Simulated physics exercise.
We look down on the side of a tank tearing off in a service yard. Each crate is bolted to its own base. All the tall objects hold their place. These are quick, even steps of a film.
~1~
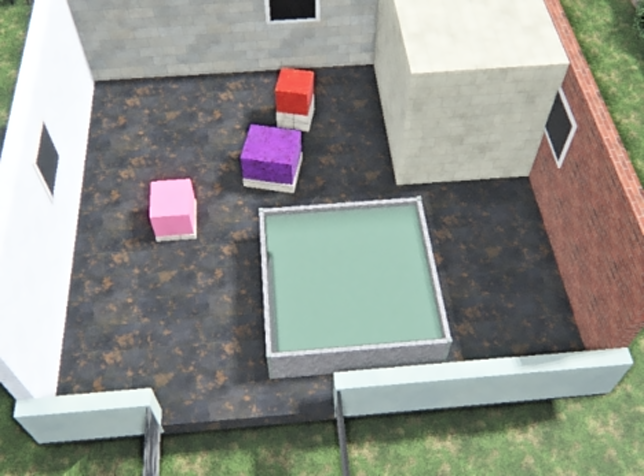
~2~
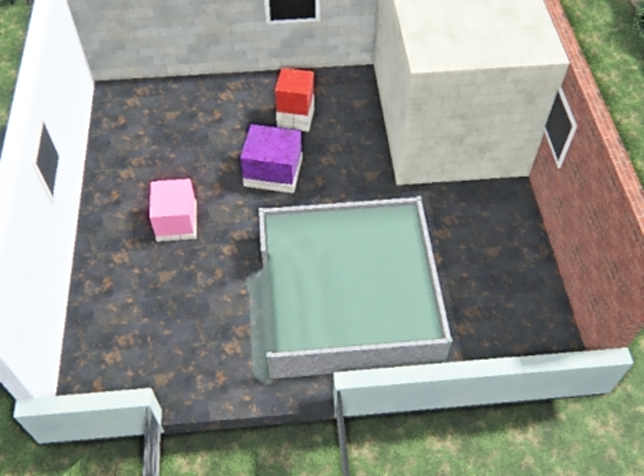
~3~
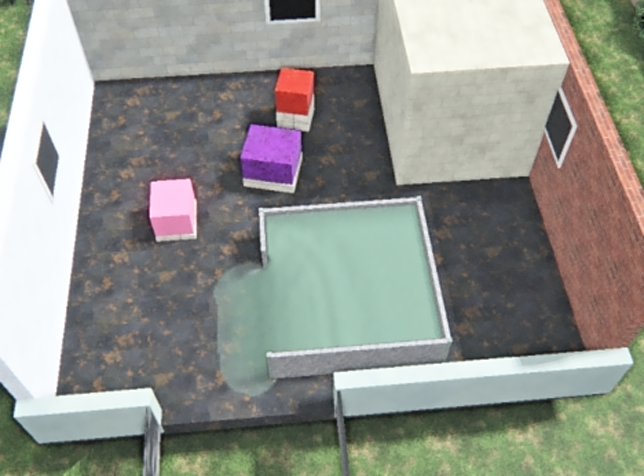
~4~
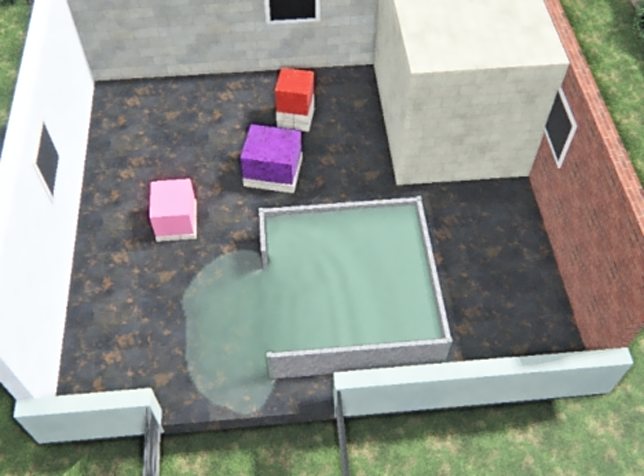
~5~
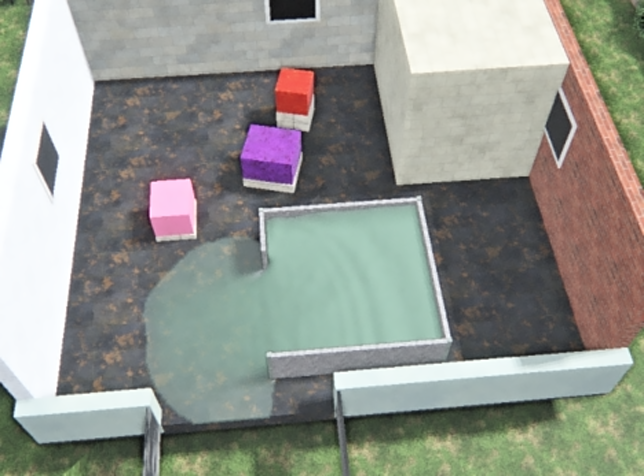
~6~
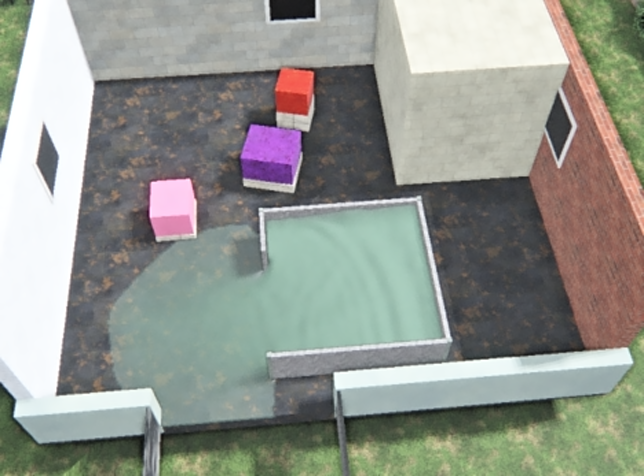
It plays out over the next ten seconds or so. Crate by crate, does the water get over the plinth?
The purple crate stays dry; the red crate stays dry; the pink crate gets wet.
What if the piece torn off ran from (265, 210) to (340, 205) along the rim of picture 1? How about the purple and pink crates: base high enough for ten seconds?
One by one: The purple crate is topped; the pink crate takes water.
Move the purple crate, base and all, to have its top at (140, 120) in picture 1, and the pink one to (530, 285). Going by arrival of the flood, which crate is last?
It is the pink crate.
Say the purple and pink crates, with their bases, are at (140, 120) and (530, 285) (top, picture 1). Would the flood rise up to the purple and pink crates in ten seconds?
In short: Purple crate is topped, pink crate is spared.
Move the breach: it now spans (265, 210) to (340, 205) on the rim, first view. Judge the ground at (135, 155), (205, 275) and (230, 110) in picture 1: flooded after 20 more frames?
In that order: Wet, wet, awash.
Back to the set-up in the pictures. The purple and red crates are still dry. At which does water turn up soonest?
I say the purple-painted one.
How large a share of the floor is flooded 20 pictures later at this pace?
Some 40 per cent.
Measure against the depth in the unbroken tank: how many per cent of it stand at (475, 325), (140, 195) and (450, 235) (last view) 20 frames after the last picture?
Roughly 0, 16 and 0 per cent, in turn.
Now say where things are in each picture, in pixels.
In the first picture, still water in the water tank at (349, 274).
In the second picture, the front is at (261, 274), out from the gap at (270, 317).
In the third picture, the front is at a hidden place, out from the gap at (270, 317).
In the fourth picture, water pours out at (270, 318) and has run to (205, 272).
In the fifth picture, the front is at (152, 302), out from the gap at (270, 318).
In the sixth picture, water pours out at (270, 318) and has run to (117, 311).
A moment on, water covers 25 % of the floor; the purple crate not reached, the red crate not reached, the pink crate water round its plinth.
Next, water covers 25 % of the floor; the purple crate water round its plinth, the red crate not reached, the pink crate water round its plinth.
Then, water covers 40 % of the floor; the purple crate water round its plinth, the red crate not reached, the pink crate water round its plinth.
Later, water covers 60 % of the floor; the purple crate water round its plinth, the red crate water round its plinth, the pink crate water round its plinth.
In the end, water covers 85 % of the floor; the purple crate stayed above the water, the red crate stayed above the water, the pink crate was topped.
